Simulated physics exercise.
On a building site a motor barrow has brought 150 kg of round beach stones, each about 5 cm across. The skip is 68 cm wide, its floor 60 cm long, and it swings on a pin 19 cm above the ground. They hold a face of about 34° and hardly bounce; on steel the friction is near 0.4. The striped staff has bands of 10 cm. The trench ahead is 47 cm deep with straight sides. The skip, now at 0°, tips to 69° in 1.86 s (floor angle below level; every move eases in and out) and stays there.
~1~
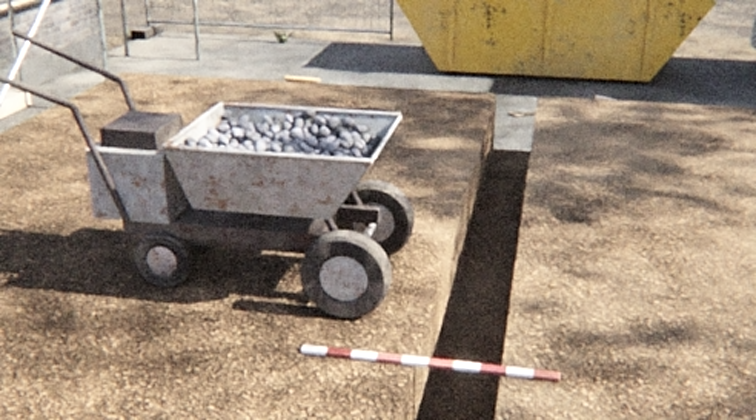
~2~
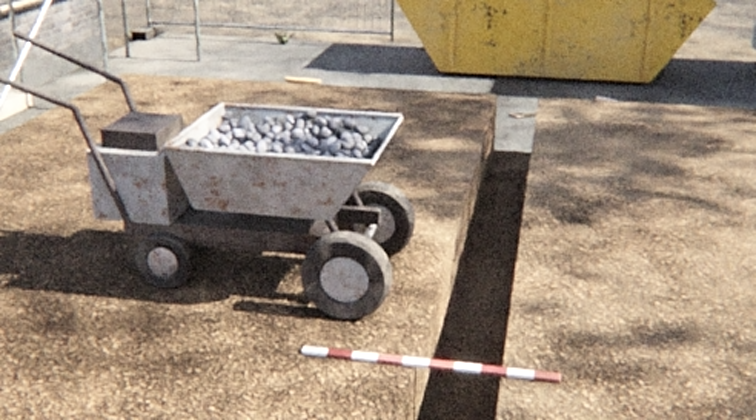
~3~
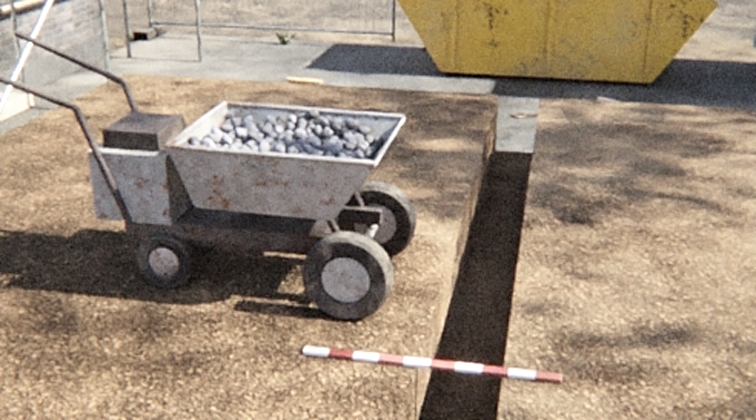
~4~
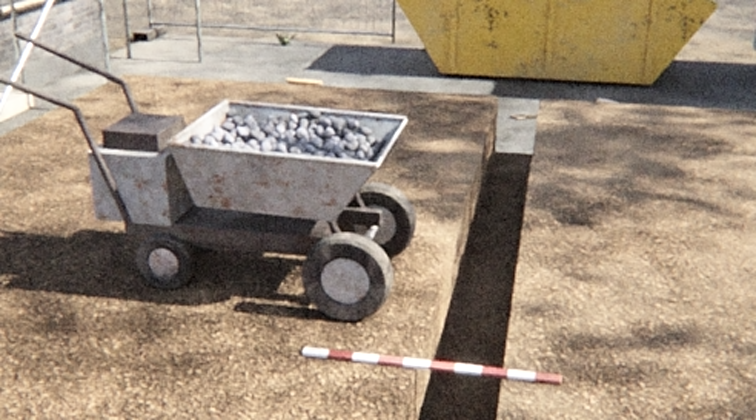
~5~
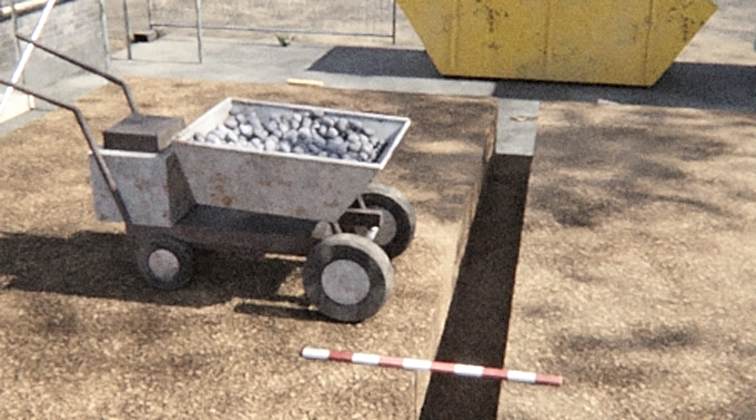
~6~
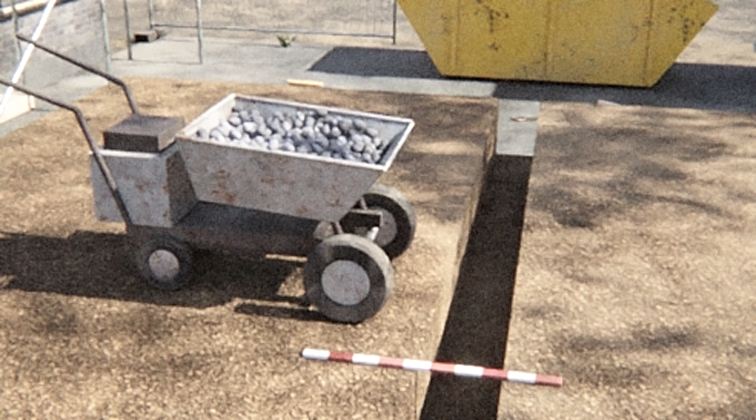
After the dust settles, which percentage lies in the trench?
Some 47 per cent of it.
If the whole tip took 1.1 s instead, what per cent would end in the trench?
In that case some 35 per cent.
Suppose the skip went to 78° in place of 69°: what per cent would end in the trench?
It would be near 40 per cent.
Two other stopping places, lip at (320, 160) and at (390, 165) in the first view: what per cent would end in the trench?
First some 90, then 30 per cent.
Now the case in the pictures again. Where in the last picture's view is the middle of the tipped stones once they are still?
Around (526, 299).
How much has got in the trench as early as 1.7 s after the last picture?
About 15 per cent by then.
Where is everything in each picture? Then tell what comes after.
The first frame shows lip at (372, 162), floor tilted 0°, highest stones at (304, 125).
In the second frame, the skip is at 0°, its lip at (373, 163); the top of the load is at (305, 126).
In the third frame, the skip is at 1°, its lip at (376, 164); the top of the load is at (290, 125).
The fourth frame shows lip at (378, 166), floor tilted 2°, highest stones at (278, 124).
In the fifth frame, the skip is at 3°, its lip at (381, 168); the top of the load is at (275, 122).
In the sixth frame, the skip is at 5°, its lip at (385, 170); the top of the load is at (258, 120).
Then, 1.1 s after the last picture the floor is at 58°, 98 % in the skip, 2 % in the trench; the foremost stones are at (493, 252).
Then, 1.7 s after the last picture the floor is at 69°, 40 % in the skip, 16 % in the trench, 44 % past the trench; the foremost stones are at (666, 323).
Then, 2.0 s after the last picture the floor is at 69°, 20 % in the skip, 25 % in the trench, 55 % past the trench; the foremost stones are at (745, 313).
Then, 4.0 s after the last picture the floor is at 69°, 0 % in the skip, 47 % in the trench, 53 % past the trench; the foremost stones are past the picture's edge.
